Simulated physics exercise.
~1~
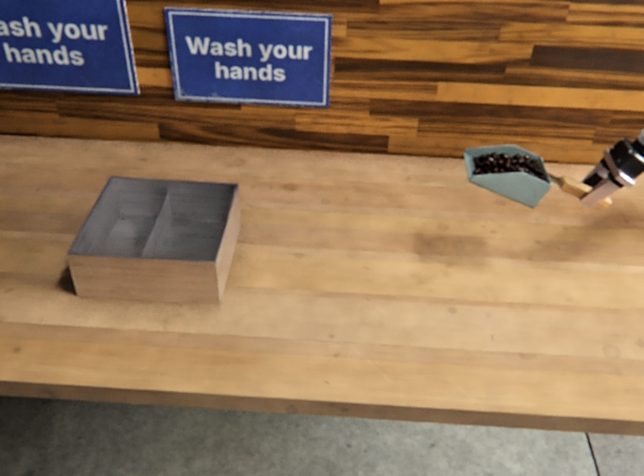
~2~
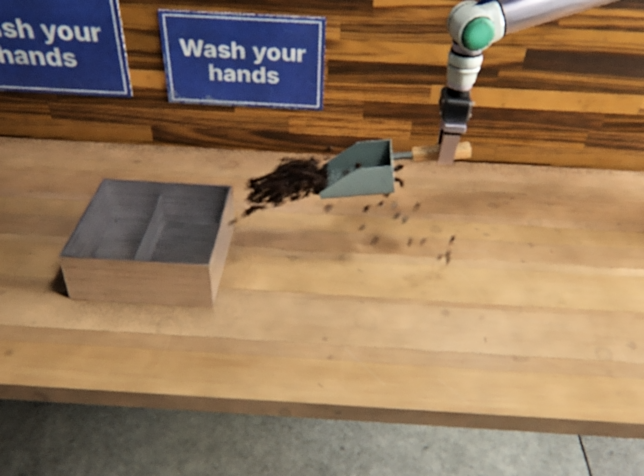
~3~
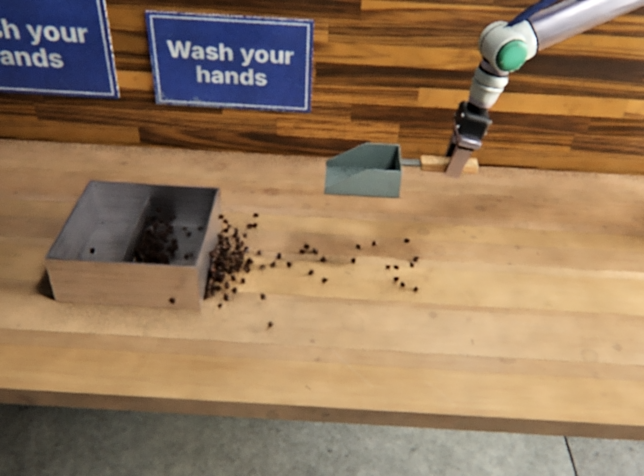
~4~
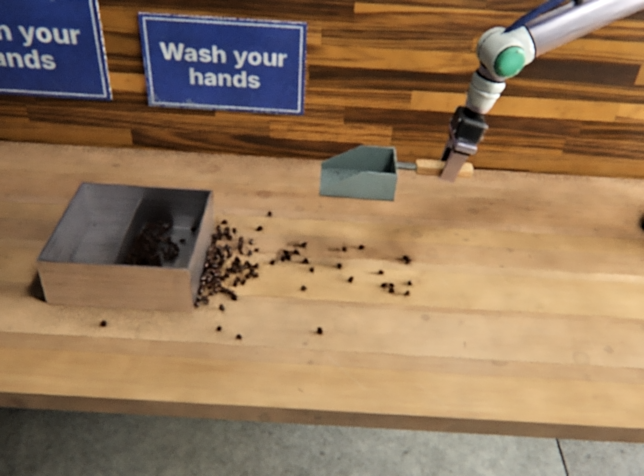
The clip opens on a wooden table with a low divided box at the left, as a robot arm at the right holds a teal scoop heaped with dark beans. The arm swings the scoop left and tips it slightly forward, flinging the beans out in a dark cluster toward the box while others scatter beneath. The scoop then levels and draws back a little. Many beans land in the box's right compartment, while others spill beside it and across the table. By the end, the beans lie still and the emptied scoop hangs motionless above the table.
